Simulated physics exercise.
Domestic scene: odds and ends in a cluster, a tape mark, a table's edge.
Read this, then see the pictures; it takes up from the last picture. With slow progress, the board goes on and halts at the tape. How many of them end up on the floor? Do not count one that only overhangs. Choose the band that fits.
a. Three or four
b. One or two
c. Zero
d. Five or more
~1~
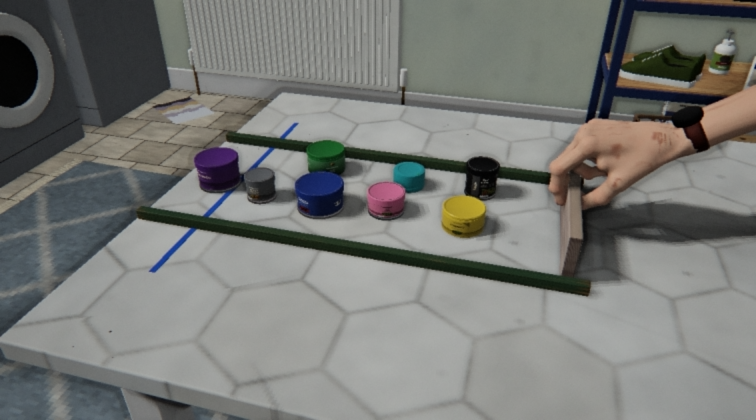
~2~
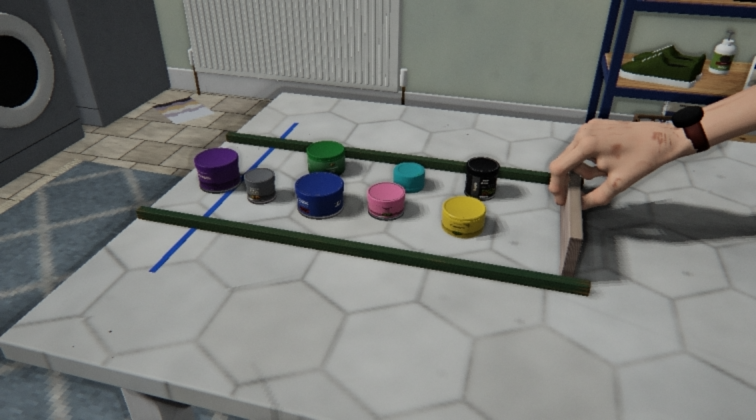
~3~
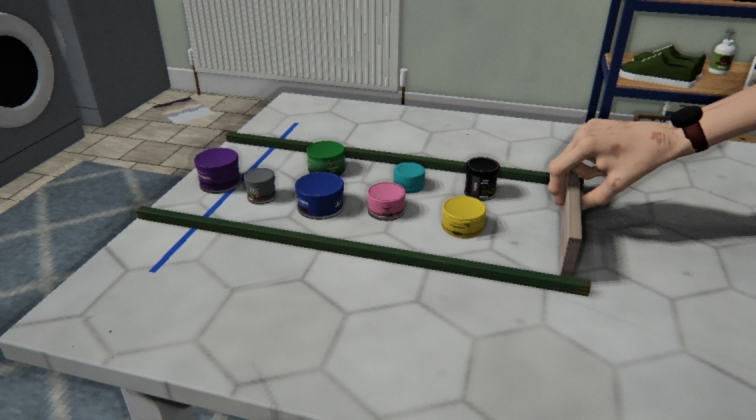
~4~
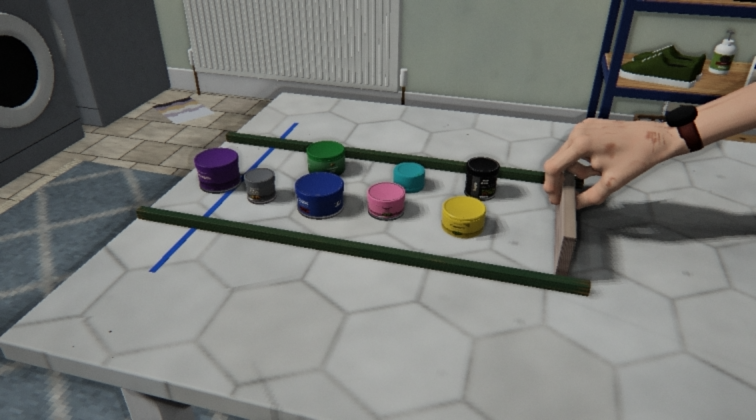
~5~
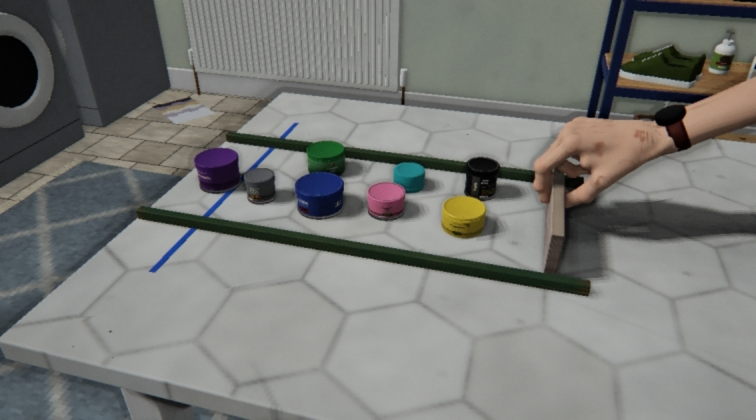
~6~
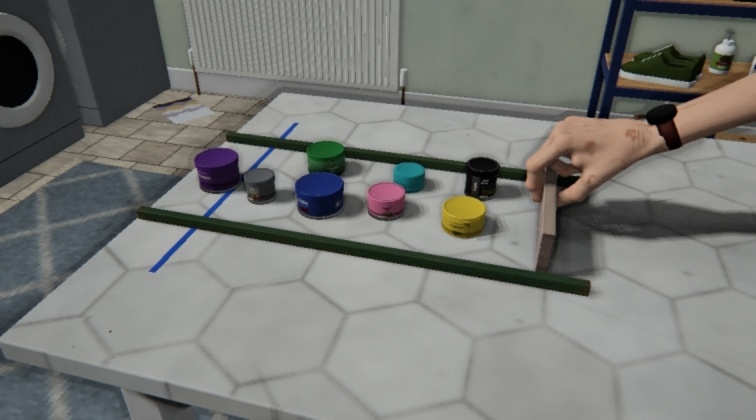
The answer is b.
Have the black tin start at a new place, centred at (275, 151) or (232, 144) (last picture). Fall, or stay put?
The black tin drops away, then drops away.
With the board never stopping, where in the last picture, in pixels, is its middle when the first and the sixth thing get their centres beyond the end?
At (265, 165) for the first, at (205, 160) for the sixth.
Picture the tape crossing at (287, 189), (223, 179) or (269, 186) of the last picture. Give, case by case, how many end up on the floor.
Try 1: 0; try 2: 5; try 3: 0.
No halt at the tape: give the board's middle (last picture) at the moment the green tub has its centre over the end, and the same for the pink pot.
Around (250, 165) first and around (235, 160) second.
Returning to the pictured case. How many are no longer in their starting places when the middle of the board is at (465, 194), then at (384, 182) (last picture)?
At the first spot the count is 2, and at the second it is 6.
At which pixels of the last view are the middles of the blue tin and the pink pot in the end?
First object: (189, 196); second object: (195, 166).
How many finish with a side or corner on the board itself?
In total, 3.
Soon after, none off yet; purple tin at rest near (218, 170); grey tin at rest near (261, 186); green tub at rest near (326, 160).
In the end, the number that fall off is one or two; gone, green tub and purple tin.
